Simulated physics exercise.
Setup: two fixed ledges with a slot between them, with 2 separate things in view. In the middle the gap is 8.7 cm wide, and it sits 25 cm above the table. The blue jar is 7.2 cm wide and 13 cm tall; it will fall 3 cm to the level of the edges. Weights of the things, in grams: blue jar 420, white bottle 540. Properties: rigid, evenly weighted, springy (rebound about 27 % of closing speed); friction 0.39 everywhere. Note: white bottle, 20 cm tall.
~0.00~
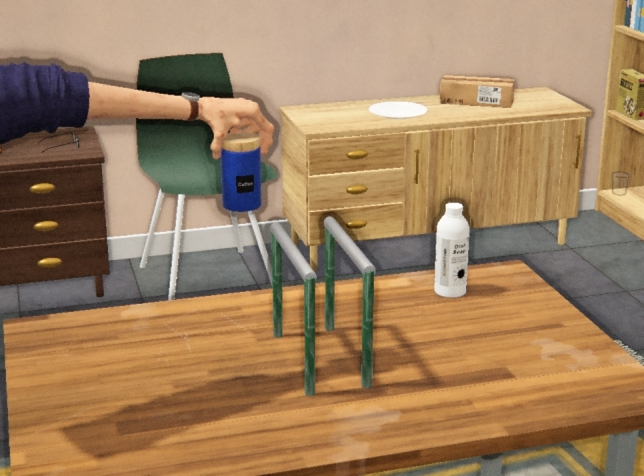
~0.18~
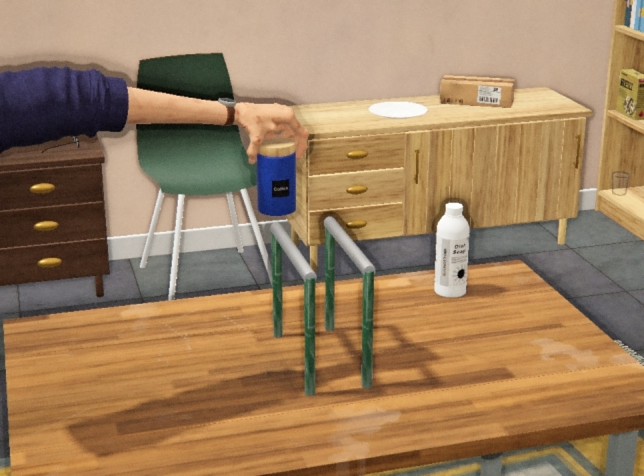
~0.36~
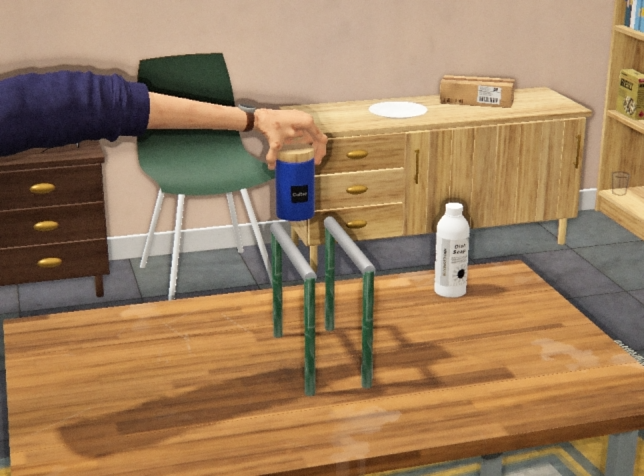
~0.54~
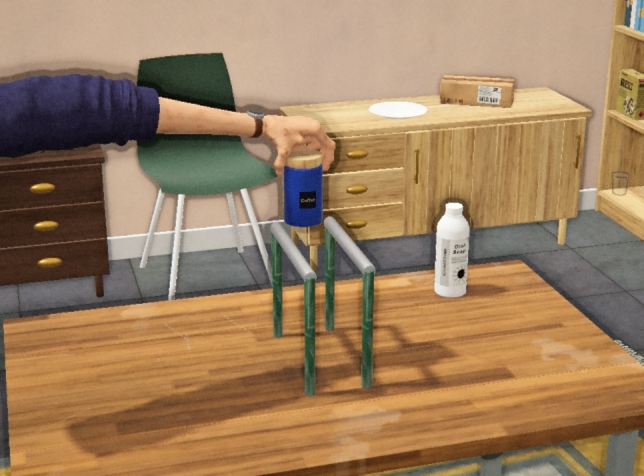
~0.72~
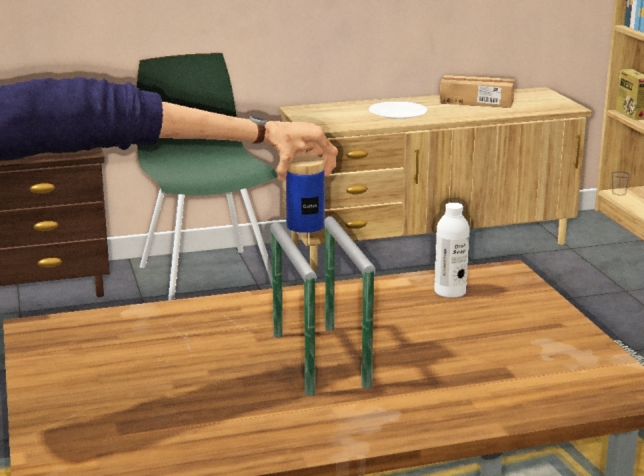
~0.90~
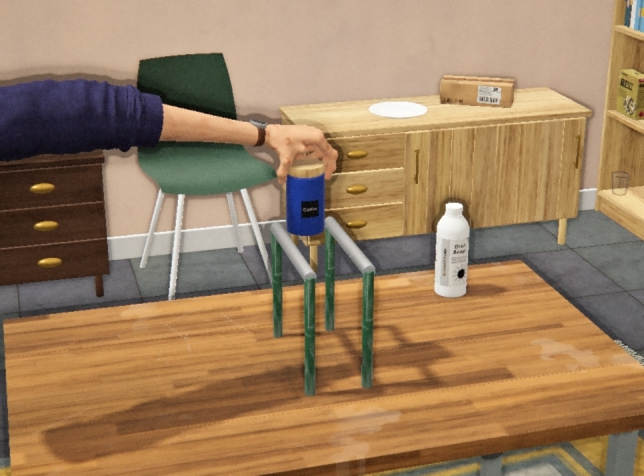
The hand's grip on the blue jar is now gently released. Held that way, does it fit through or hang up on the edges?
It is going to stay aloft.
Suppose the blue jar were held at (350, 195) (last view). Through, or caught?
Once released, it jams in place.
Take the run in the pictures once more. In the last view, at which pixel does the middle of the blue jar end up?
Look near (329, 232) in the last picture.
After 1.10 s, blue jar 5° off upright near (308, 212).
After 1.20 s, blue jar 41° off upright near (326, 226).
In the end (1.9 s), toppled on the stand or table, blue jar; white bottle under 4 cm from the start. At the end, from the last picture's camera, blue jar near (329, 232). The jar lodges.
